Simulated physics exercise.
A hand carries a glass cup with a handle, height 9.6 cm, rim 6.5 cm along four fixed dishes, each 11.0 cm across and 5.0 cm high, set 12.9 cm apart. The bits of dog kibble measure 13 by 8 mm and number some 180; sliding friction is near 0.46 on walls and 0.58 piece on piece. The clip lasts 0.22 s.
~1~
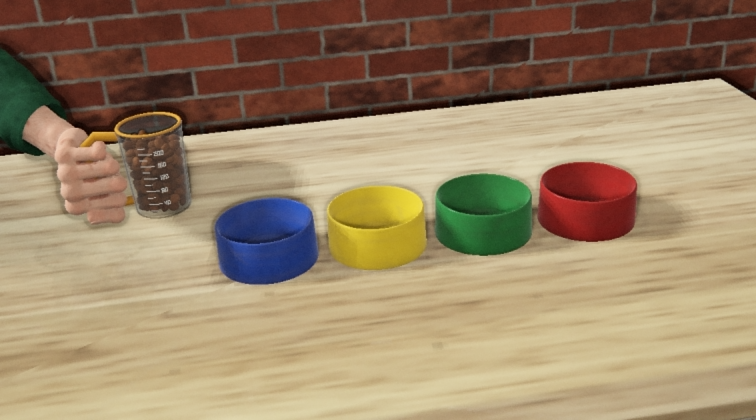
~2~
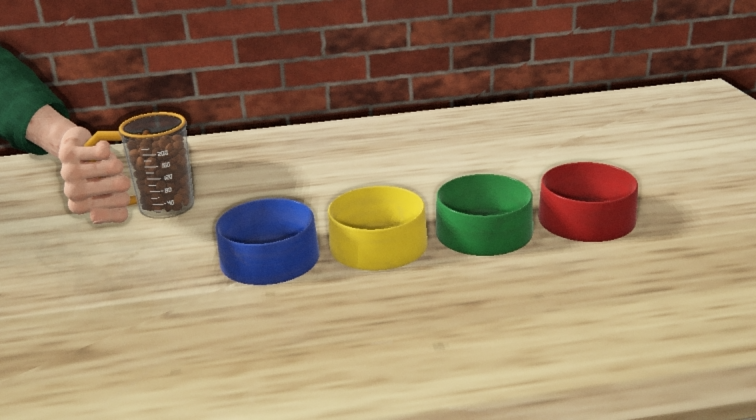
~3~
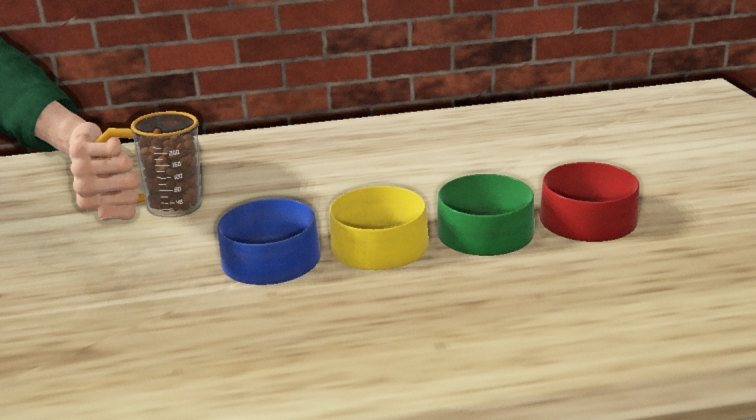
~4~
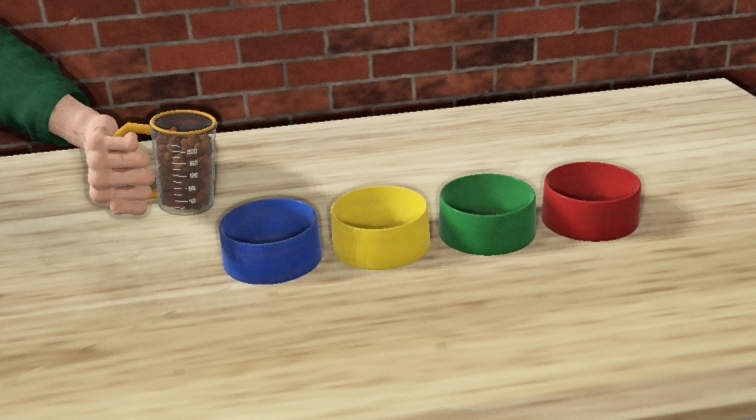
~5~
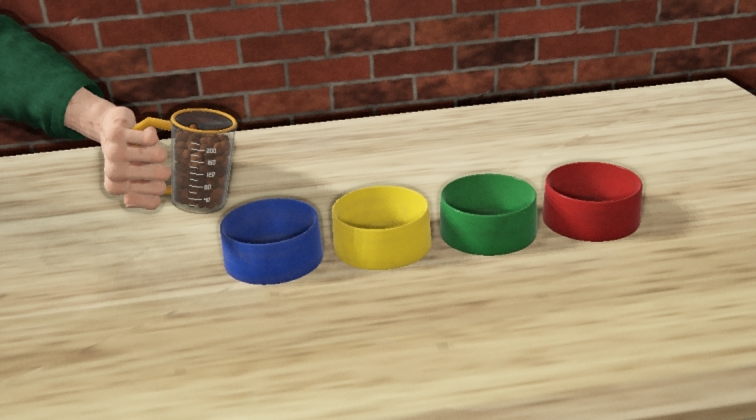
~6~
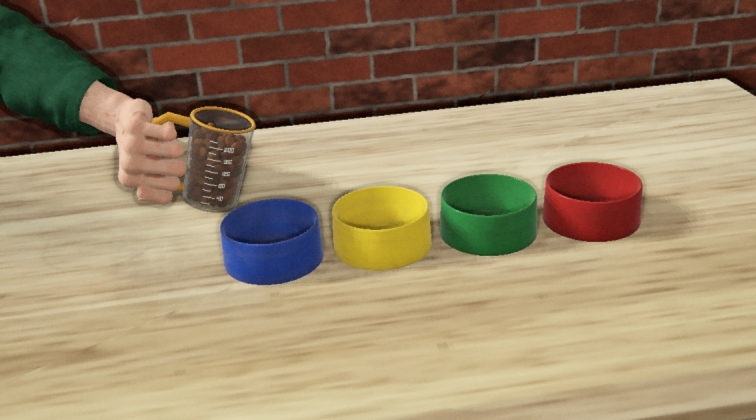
A hand moving a clear handled cup of brown pieces rightward and tilting it slightly beside four coloured dishes on a wooden table.
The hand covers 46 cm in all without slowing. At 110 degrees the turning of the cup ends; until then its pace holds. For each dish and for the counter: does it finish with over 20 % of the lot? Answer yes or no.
Red: Yes, blue: No, green: No, yellow: No, counter: No.
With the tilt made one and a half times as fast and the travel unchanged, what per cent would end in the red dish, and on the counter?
Then: Red 60, counter 10.
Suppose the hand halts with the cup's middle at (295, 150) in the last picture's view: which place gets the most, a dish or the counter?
The winner: Yellow.
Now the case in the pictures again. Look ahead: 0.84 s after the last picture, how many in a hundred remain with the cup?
Some 95 per cent of the load.
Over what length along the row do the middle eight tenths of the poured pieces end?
Roughly 6 cm.
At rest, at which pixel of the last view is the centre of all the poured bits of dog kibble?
Near (604, 205).
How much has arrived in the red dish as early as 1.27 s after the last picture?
Some 65 per cent.
Then, 0.50 s after the last picture, tilt 71 degrees; cup holds 100 %.
Then, 0.84 s after the last picture, tilt 107 degrees; cup holds 95 %.
Then, 1.27 s after the last picture, tilt 110 degrees; cup holds 25 %, red 65 %.
In the end, red 85 %, blue 0 %, green 0 %, yellow 0 %, counter 10 %, cup 5 %.
